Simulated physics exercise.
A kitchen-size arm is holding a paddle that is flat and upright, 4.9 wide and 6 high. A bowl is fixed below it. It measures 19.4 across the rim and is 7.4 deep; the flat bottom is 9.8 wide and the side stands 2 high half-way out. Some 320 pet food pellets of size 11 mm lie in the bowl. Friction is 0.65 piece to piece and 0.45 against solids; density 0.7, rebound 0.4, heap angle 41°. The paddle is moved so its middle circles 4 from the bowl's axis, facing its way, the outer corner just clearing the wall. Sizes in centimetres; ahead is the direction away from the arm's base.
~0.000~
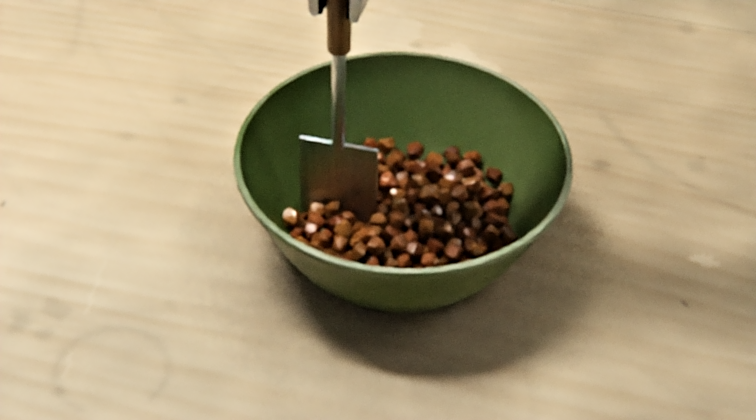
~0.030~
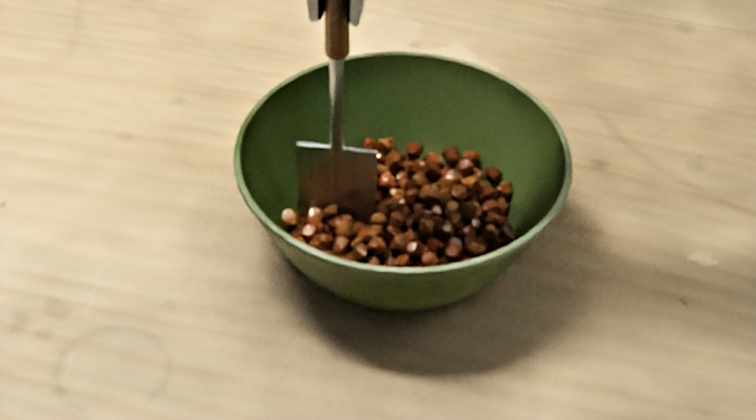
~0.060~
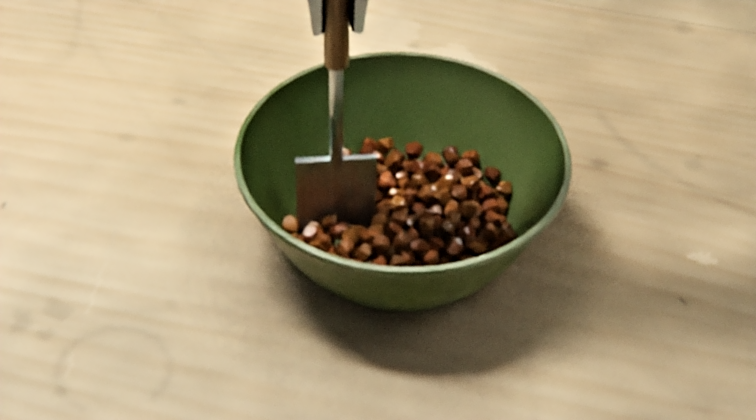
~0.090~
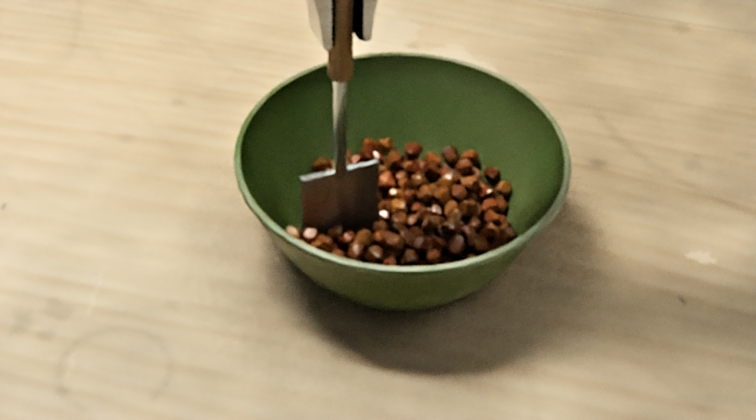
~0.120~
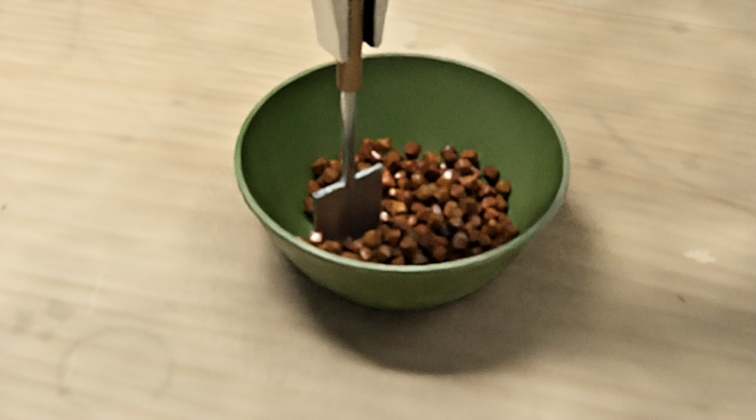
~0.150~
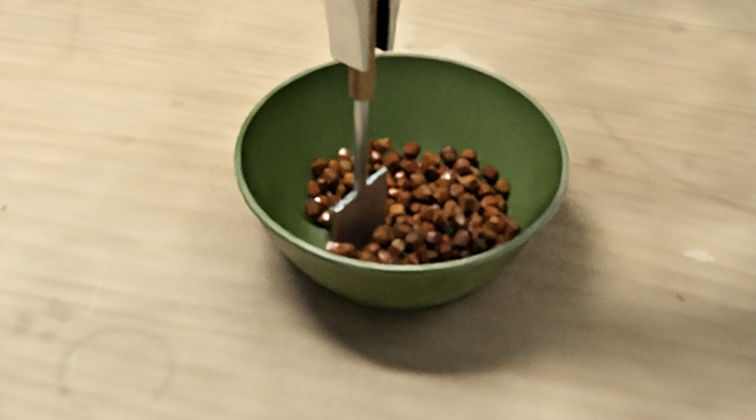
A flat metal paddle on a thin stem, held from above by a partly seen gripper, sweeps slowly along the left side of a green bowl toward the near side, turning as it goes and pushing through brown pellets. The pellets lie heaped mostly right of the blade, some shifting around it. The bowl rests still on a pale wooden surface, seen from above at an angle by an unmoving camera.
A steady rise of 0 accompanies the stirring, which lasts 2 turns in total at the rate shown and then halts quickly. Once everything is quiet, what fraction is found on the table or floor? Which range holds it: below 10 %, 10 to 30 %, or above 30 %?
The range below 10 %.
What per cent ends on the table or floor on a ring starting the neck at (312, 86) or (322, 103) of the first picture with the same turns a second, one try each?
Near 0 per cent and near 5 per cent, in that order.
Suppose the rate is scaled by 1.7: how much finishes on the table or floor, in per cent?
It would come to around 20 percent.
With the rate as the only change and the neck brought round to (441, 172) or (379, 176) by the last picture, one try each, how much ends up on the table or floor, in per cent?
Well, about 25 percent the first time and about 10 percent the second.
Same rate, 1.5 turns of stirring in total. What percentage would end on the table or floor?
I'd expect around 0 per cent.
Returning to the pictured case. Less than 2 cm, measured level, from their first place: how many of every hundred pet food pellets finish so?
I'd guess close to 10 percent of the load.
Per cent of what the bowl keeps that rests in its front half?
It comes to near 70 percent.
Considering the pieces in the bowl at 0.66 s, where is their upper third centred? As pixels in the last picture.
Roughly at (306, 153).
By 0.66 s, 323° round, highest piece 8 above the table; 314 in the bowl, 2 in flight or on the tool.
By 1.17 s, 221° round, highest piece 8 above the table; 309 in the bowl, 5 on the table or floor, 2 in flight or on the tool.
By 1.63 s, 0° round, highest piece 8 above the table; 306 in the bowl, 10 on the table or floor.
By 2.33 s, 0° round, highest piece 8 above the table; 306 in the bowl, 10 on the table or floor.
Final count, 306 in the bowl, 10 on the table or floor. That is 3 % on the table or floor.
